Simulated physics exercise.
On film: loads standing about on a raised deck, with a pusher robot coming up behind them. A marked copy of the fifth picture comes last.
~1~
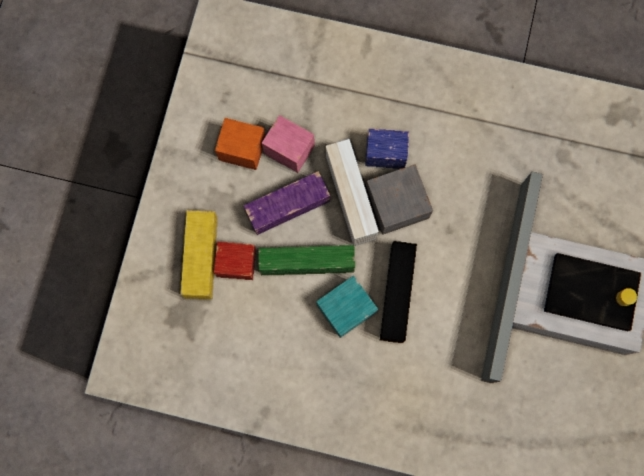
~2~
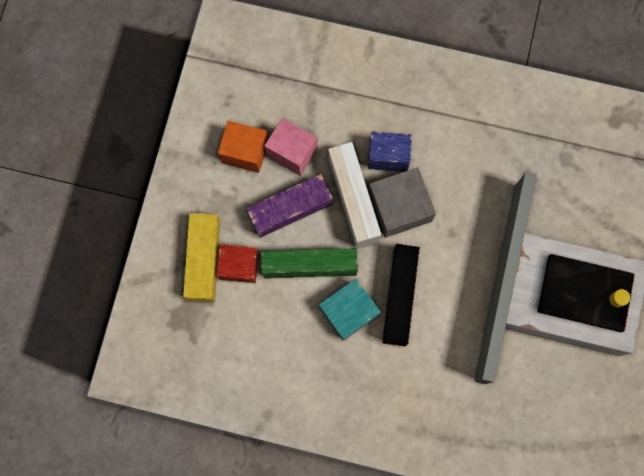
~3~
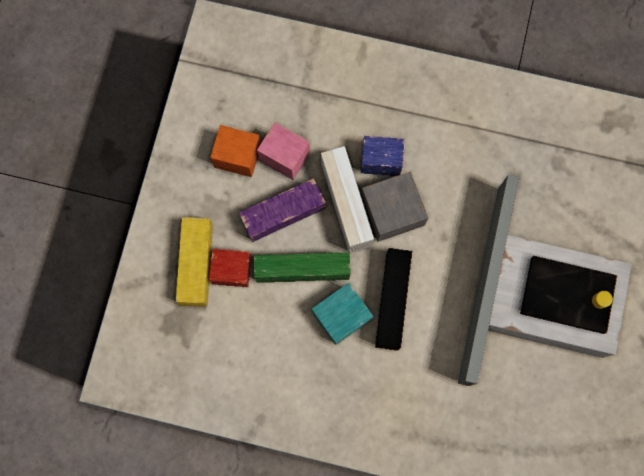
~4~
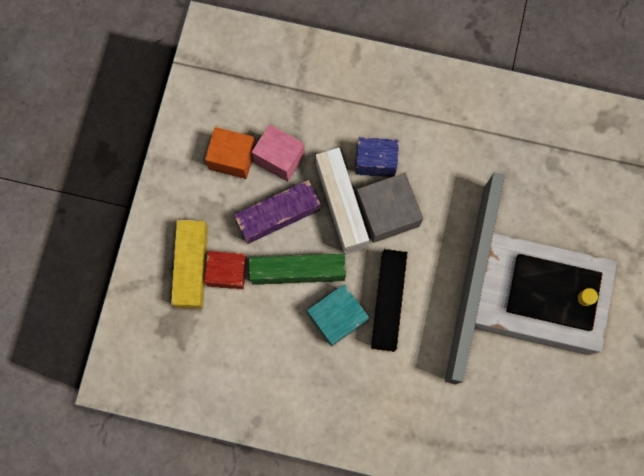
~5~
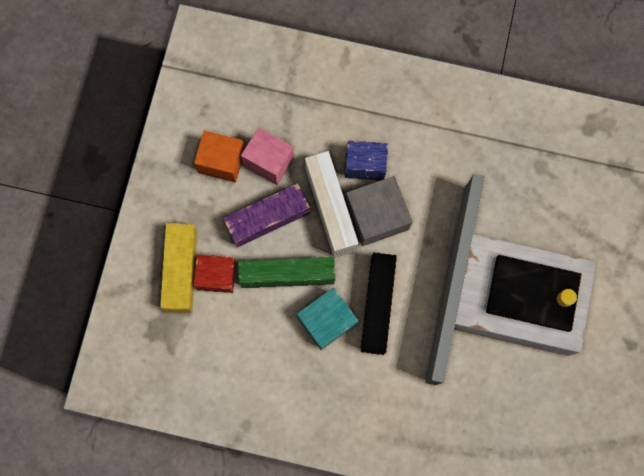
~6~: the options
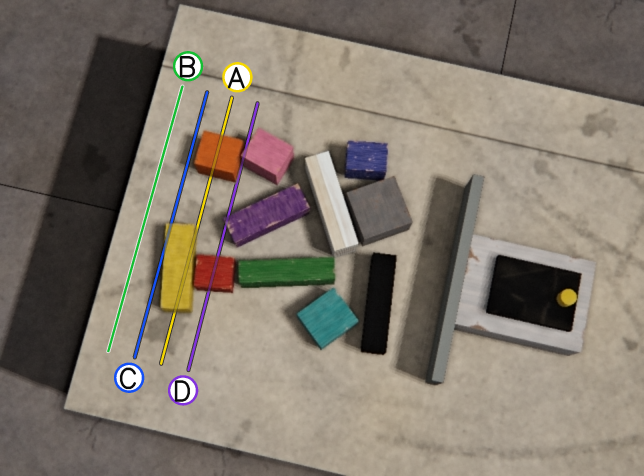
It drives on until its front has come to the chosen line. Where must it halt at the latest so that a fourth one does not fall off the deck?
As far as mark D.
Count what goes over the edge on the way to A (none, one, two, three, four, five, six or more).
In all, five.
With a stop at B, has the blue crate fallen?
No.
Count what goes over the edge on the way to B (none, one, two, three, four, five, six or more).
Six or more.
On the marked copy, A at (198, 226); B at (147, 215); C at (172, 220); D at (224, 232).
Following D. Soon after the start, robot (441, 272); turquoise crate (298, 316); purple bar (257, 216).
Later, robot (356, 252); yellow bar (109, 265); red crate (142, 267).
In the end, robot (293, 238); yellow bar over the edge; orange crate over the edge; three fallen.
As for the rest, A drops five; B drops eight; C drops seven.
